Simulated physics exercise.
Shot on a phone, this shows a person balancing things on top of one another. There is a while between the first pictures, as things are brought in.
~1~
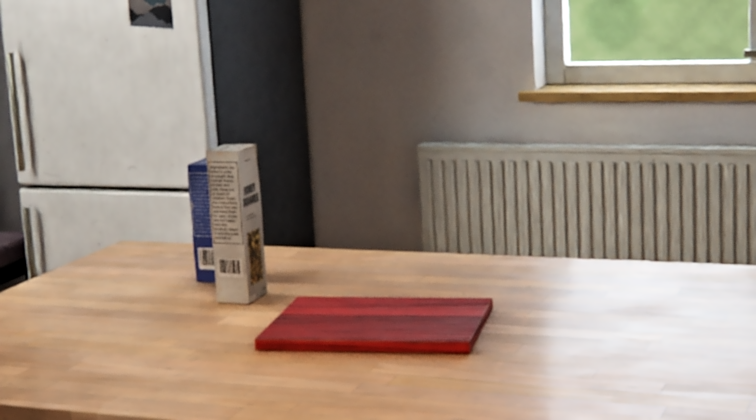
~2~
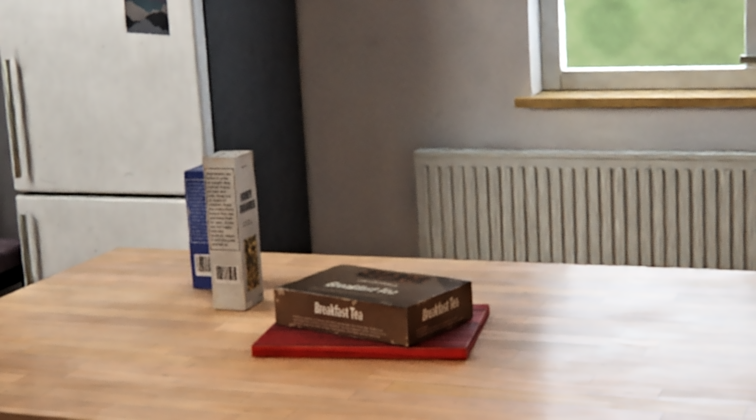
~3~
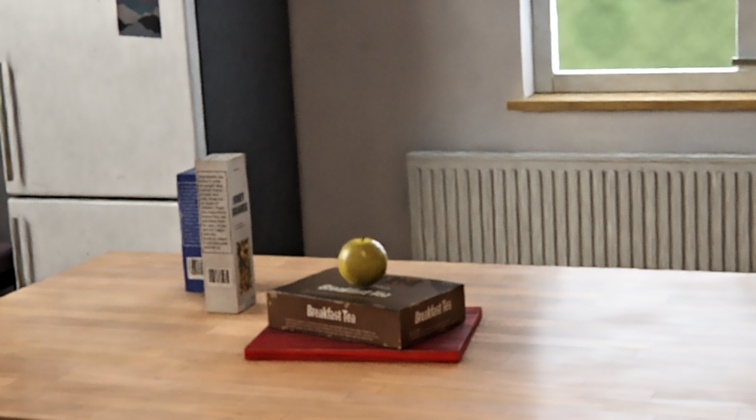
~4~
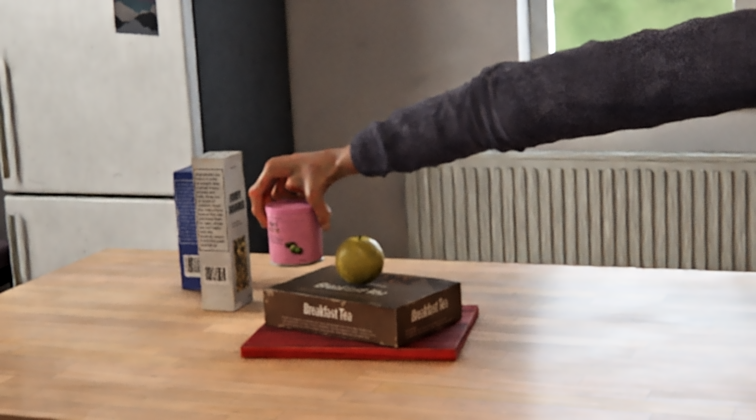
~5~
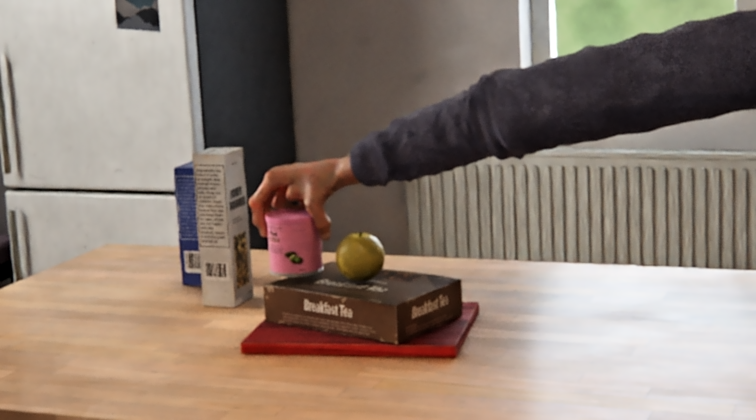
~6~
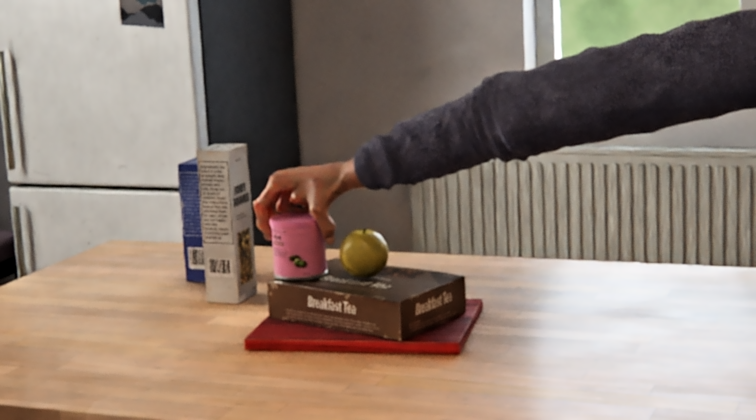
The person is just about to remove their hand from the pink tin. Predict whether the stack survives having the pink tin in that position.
My guess is a success.
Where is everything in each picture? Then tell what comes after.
In the first frame, the last thing is not in view yet; white carton (237, 223).
In the second frame, the last thing is not in view yet; red board (375, 329).
In the third frame, the last thing is not in view yet.
The fourth frame shows on its way; pink tin (295, 232); yellow apple (360, 260).
The fifth frame shows on its way; pink tin (295, 242); brown packet (363, 300).
The sixth frame shows in place under the hand; pink tin (299, 246); white carton (227, 223).
Then, 0.50 s later than the last frame, all is still.
Then, 1.20 s later than the last frame, pink tin resting near (299, 246).
When it is over, all 6 as before. End places, in pixels of the last picture, pink tin near (298, 247). The pile stays up.
